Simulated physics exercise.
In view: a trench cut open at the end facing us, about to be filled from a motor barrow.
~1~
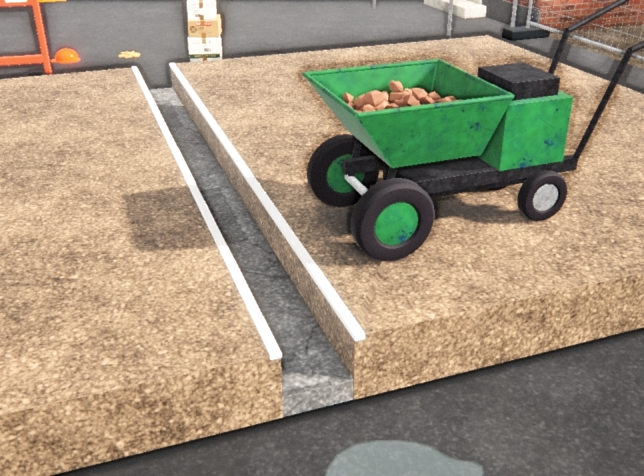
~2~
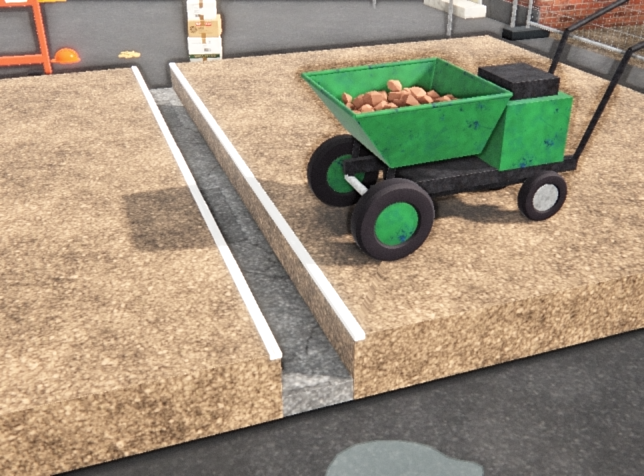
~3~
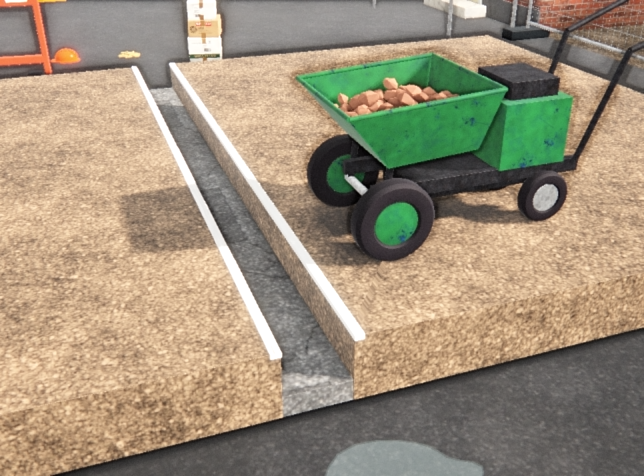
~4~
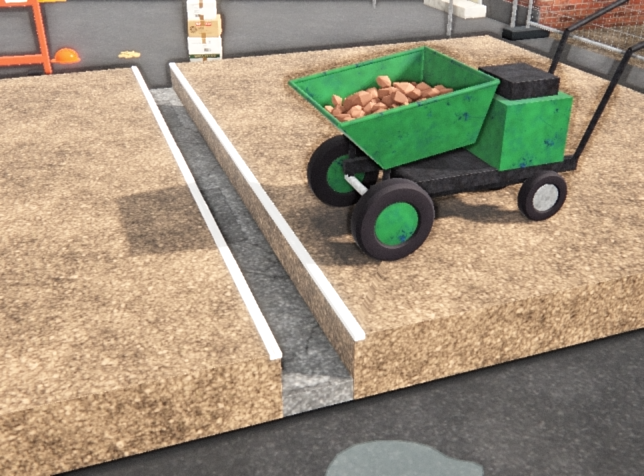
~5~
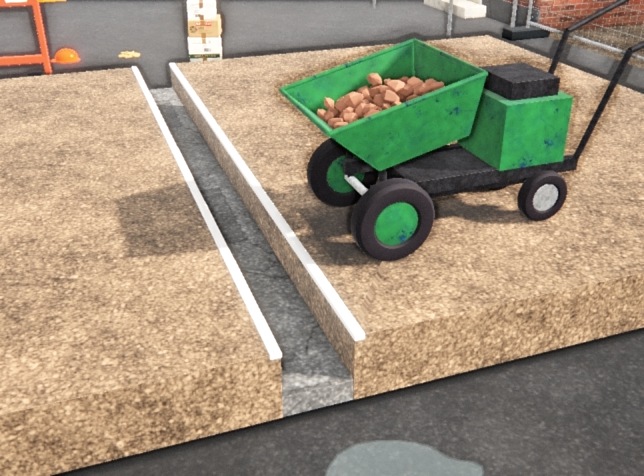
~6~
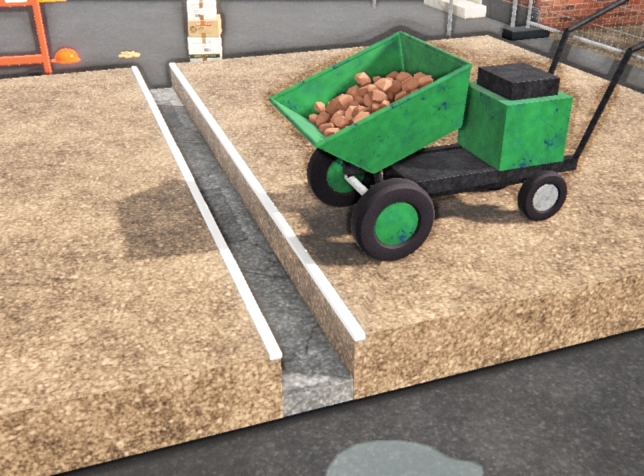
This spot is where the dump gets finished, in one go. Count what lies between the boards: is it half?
I predict the trench will catch most of it.
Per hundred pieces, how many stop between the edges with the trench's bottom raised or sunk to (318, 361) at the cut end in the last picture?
Estimate: Approx. 40 %.
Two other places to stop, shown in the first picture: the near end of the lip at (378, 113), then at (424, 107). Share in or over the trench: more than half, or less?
First attempt: Beyond half; second attempt: Beyond half.
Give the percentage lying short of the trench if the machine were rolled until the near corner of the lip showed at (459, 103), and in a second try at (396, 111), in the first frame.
50 and 0 percent, in that order.
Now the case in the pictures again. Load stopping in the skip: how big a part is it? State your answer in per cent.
Result: Close to 0 per cent.
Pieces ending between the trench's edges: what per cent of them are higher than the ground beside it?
0 per cent or thereabouts.
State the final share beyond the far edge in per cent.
It comes to 30 per cent or so.
Soon, skip tipped steeply; all in the skip.
A while on, skip tipped right over; about two thirds in the skip; about a quarter in or heaped over the trench; a small part beyond it.
Towards the end, skip tipped right over; a stray few in the skip; about two thirds in or heaped over the trench; about a third beyond it.
Finally, skip tipped right over; about two thirds in or heaped over the trench; about a quarter beyond it.
